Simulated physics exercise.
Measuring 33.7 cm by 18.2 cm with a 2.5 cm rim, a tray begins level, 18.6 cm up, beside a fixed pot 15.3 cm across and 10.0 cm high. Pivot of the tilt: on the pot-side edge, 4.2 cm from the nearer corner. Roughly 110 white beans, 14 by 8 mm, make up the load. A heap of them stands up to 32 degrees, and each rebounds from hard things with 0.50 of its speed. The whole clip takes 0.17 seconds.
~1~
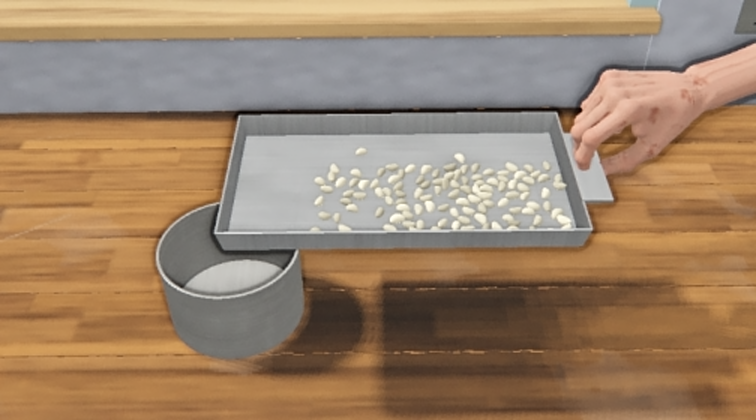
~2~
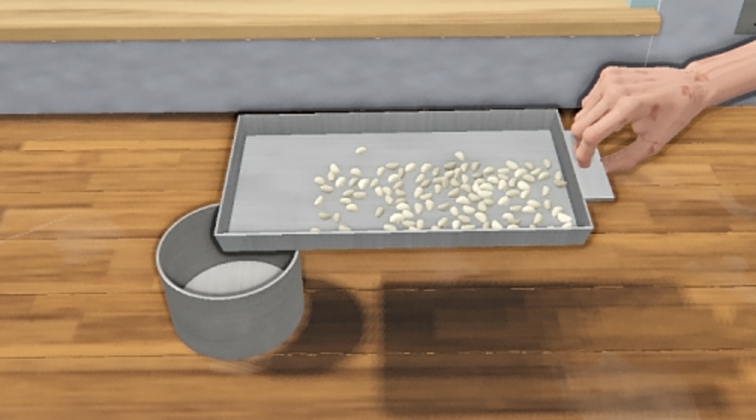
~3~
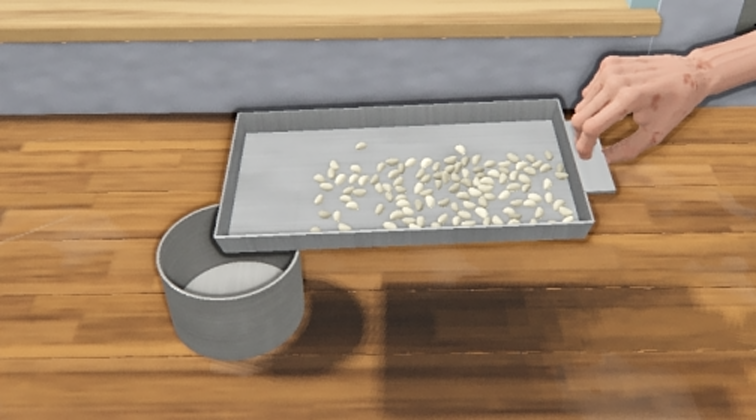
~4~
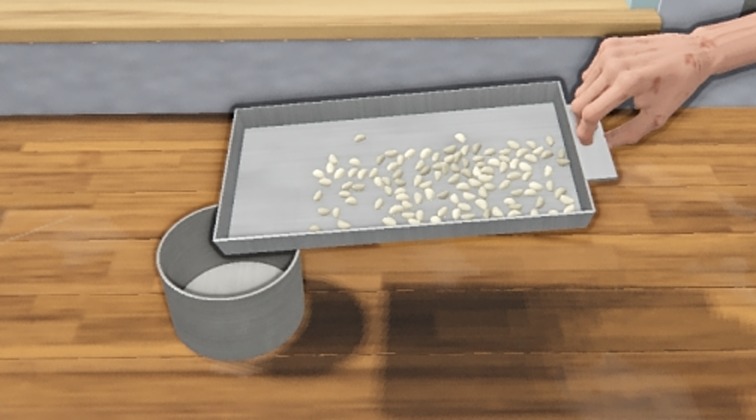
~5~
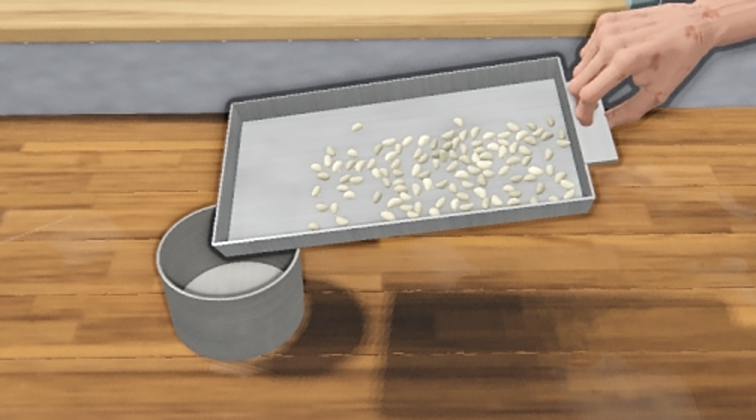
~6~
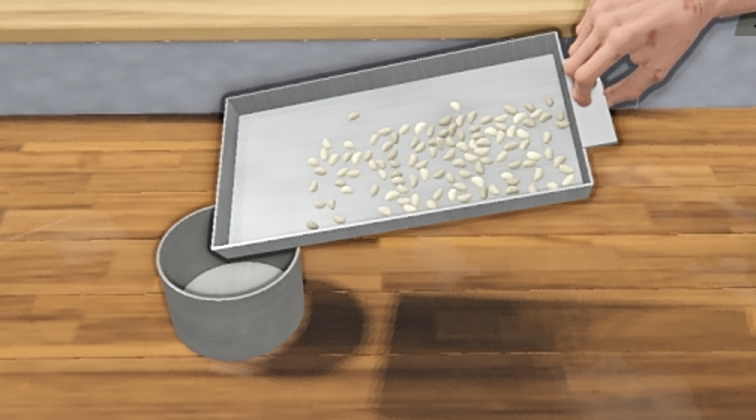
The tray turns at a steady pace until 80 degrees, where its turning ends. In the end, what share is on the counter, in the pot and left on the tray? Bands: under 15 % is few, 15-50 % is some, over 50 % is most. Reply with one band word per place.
Counter most, pot few, left on the tray few.
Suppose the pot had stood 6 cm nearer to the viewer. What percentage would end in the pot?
In that setup it would come to near 35 per cent.
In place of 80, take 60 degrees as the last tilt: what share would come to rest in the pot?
0 %.
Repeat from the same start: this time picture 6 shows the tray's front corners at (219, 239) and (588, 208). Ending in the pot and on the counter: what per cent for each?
Per cent by place - pot 0, counter 85.
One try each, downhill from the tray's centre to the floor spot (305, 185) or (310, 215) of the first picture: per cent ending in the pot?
That would be close to 25 per cent, then close to 0 per cent.
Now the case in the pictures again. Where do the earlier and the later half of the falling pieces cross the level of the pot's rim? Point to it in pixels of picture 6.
First near (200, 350), then at (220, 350).
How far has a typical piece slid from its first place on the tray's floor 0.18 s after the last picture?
By then it sits near 2 cm from where it began.
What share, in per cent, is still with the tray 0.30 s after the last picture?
Roughly 100 per cent.
Then, 0.18 s after the last picture, tilt 51 degrees; the tray holds 100 %, the pot 0 %.
Then, 0.30 s after the last picture, tilt 72 degrees; the tray holds 100 %, the pot 0 %.
Then, 0.54 s after the last picture, tilt 80 degrees; the tray holds 10 %, the pot 0 %.
In the end, counter 95 %, pot 0 %, tray 5 %.
